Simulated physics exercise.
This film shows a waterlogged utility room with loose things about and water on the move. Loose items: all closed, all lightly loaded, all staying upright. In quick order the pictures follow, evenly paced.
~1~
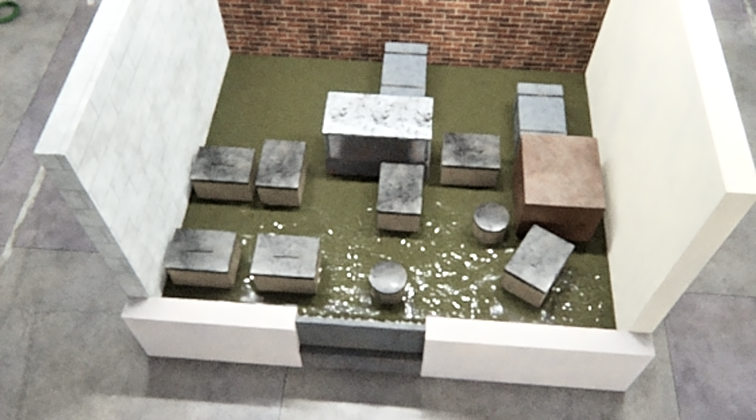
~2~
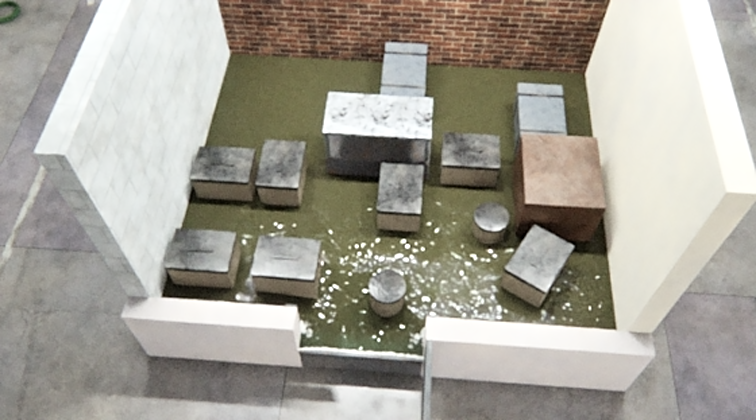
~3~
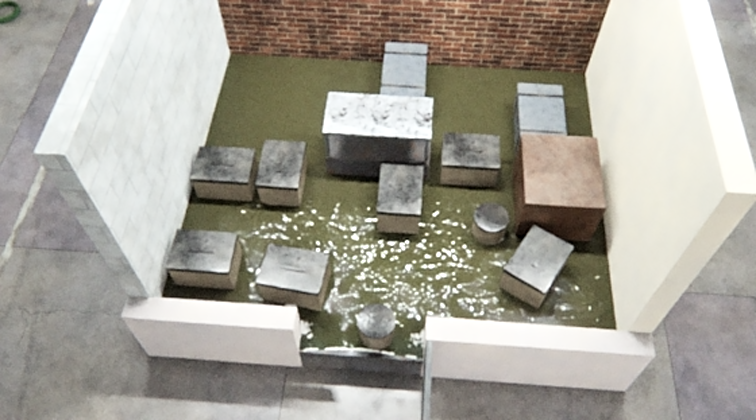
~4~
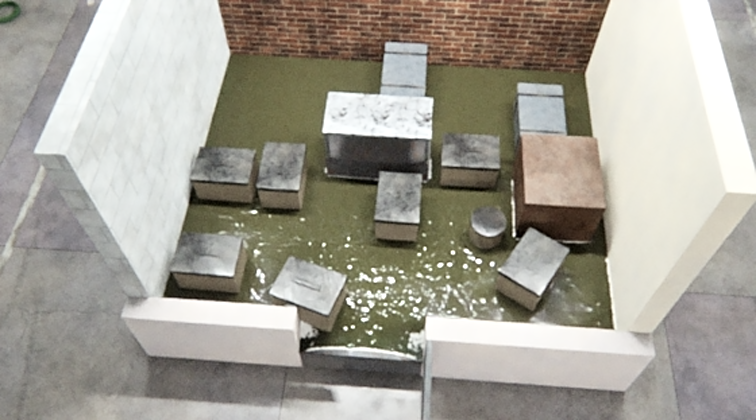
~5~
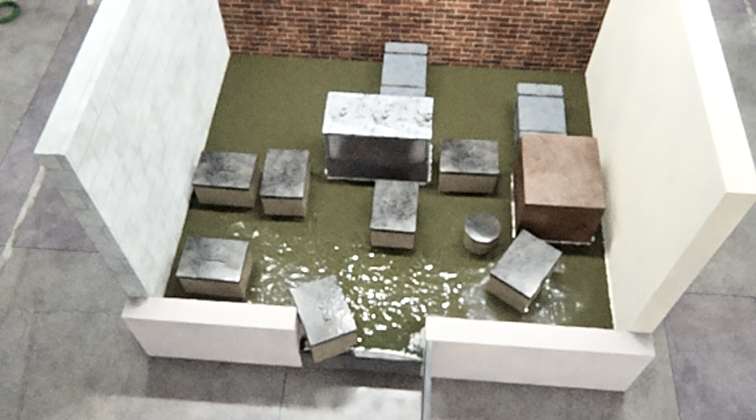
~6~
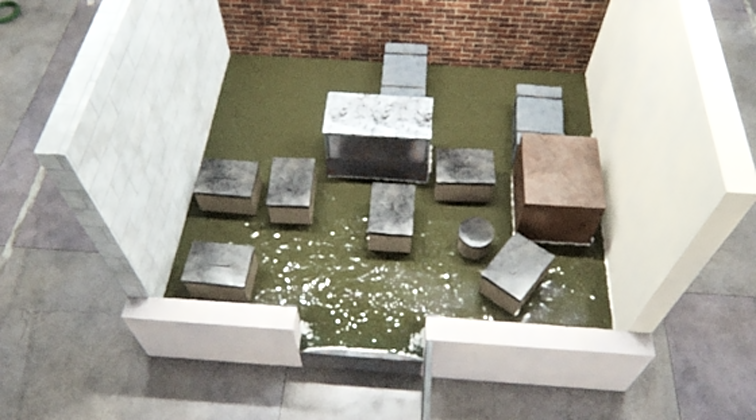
At first, grey chests and two small round items sit in greenish water inside a walled room, and the front gap opens. The nearer round item slides through the gap and out of view, then a front chest turns and follows, while several others shift slightly forward.
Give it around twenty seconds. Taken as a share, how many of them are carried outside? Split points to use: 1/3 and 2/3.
2/3 or more.
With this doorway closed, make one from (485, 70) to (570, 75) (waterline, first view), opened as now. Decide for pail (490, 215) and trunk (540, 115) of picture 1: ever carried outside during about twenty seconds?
So the first is retained and the second is lost.
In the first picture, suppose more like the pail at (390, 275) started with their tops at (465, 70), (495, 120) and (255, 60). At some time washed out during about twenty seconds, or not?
The first remains behind, the second departs, the third remains behind.
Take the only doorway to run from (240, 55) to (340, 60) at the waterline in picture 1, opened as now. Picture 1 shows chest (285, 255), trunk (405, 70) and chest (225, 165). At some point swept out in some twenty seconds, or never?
Looking at them in turn, number one is flushed away, number two is flushed away, and number three is flushed away.
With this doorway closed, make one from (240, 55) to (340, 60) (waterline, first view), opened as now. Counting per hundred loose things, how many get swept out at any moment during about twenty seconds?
70 %.
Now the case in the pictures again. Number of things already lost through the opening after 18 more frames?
7.
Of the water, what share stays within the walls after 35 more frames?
Near 44 in a hundred.
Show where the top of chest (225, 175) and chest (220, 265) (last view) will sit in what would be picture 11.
Estimate: First at (227, 218), second at (251, 281), approximately.
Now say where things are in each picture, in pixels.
A chest at (400, 188) floats; a chest at (281, 163) floats; 0 of 11 have shifted, in the first picture.
A chest at (400, 188), afloat; a chest at (281, 163) floats; 1 of 11 have shifted, in the second picture.
A chest at (400, 188) floats; a chest at (281, 163), afloat; 2 of 11 have shifted, in the third picture.
A chest at (399, 196), afloat, close to its start; a chest at (282, 165), afloat; 4 of 11 have shifted, in the fourth picture.
A chest at (395, 205) floats, close to its start; a chest at (285, 172), afloat, close to its start; 9 of 11 have shifted, in the fifth picture.
A chest at (392, 208) floats, close to its start; a chest at (291, 181), afloat, close to its start; 9 of 11 have shifted, in the sixth picture.
A moment on, 2 of 11 are out; 9 afloat.
Next, 7 of 11 are out; 4 afloat.
Later, 9 of 11 are out; 2 afloat.
In the end, 9 of 11 are out; 2 afloat.
